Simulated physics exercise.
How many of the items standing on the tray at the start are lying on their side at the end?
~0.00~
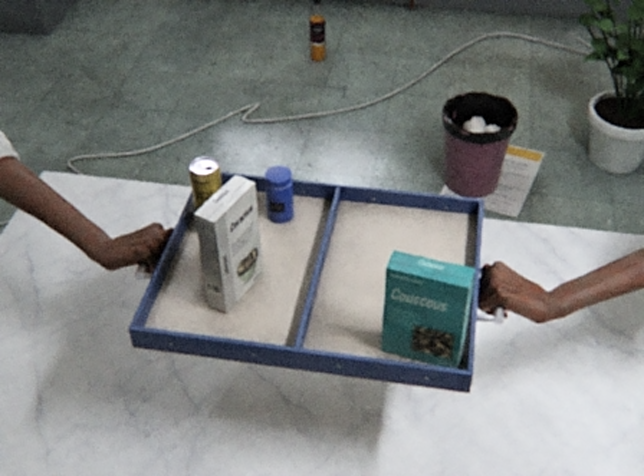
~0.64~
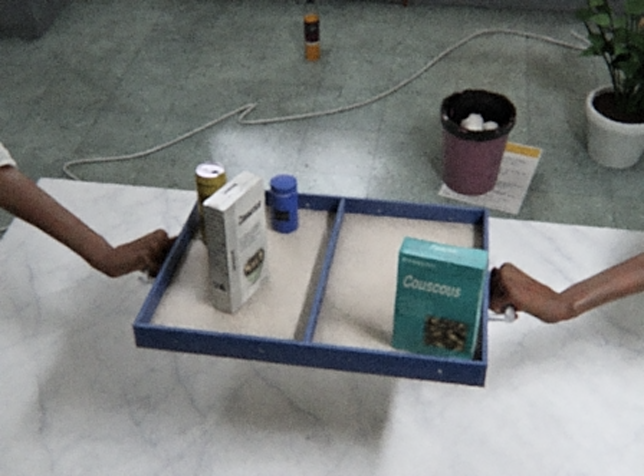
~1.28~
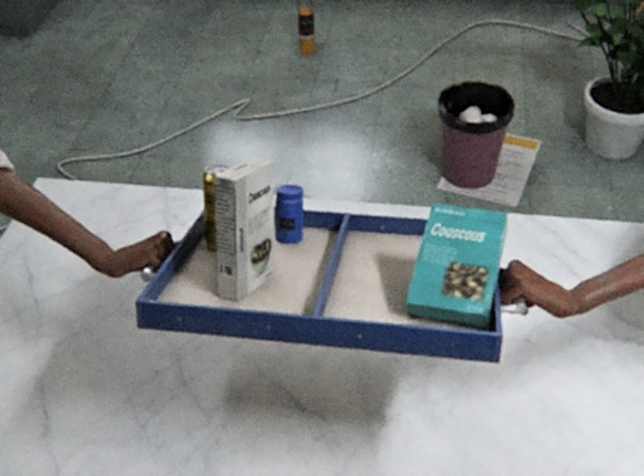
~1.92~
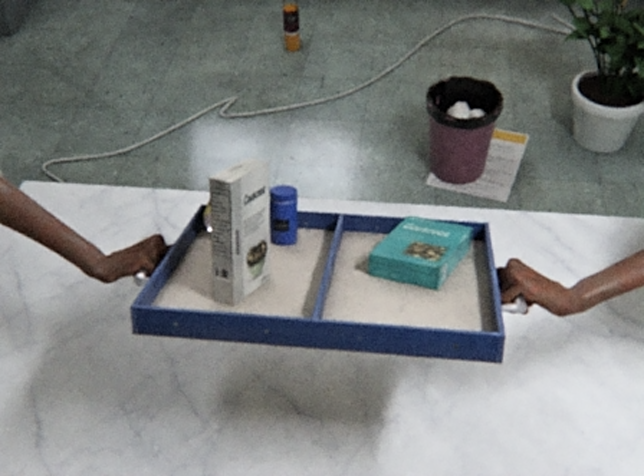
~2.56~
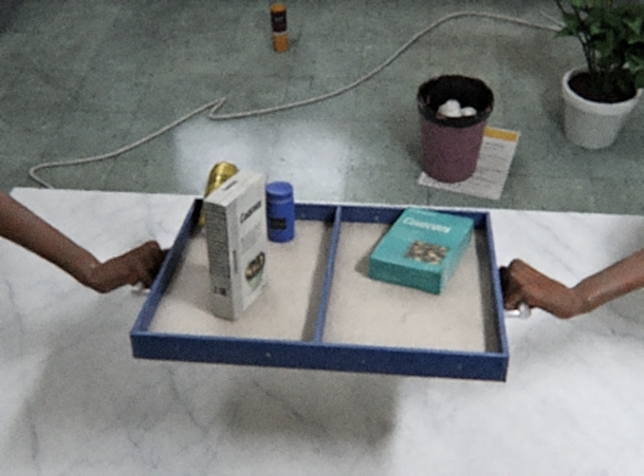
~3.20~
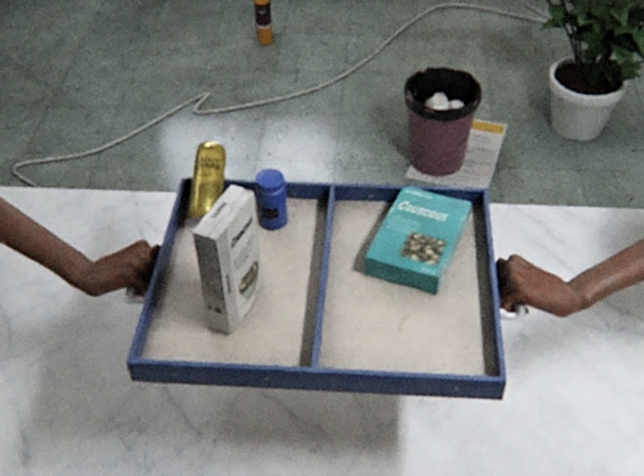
Two of them are lying down at the end, the turquoise packet and the yellow can.
A blue tray with a cross bar, held at each side by a hand above a white marble table, carries a turquoise packet, a white packet, a blue shaker and a yellow can, all upright. The hands dip its far edge, and the turquoise packet tips away from the viewer and falls on its side in the right section. The yellow can then topples behind the white packet. The hands level the tray again. At the end the turquoise packet and the can lie toward the far edge, while the white packet and shaker still stand.
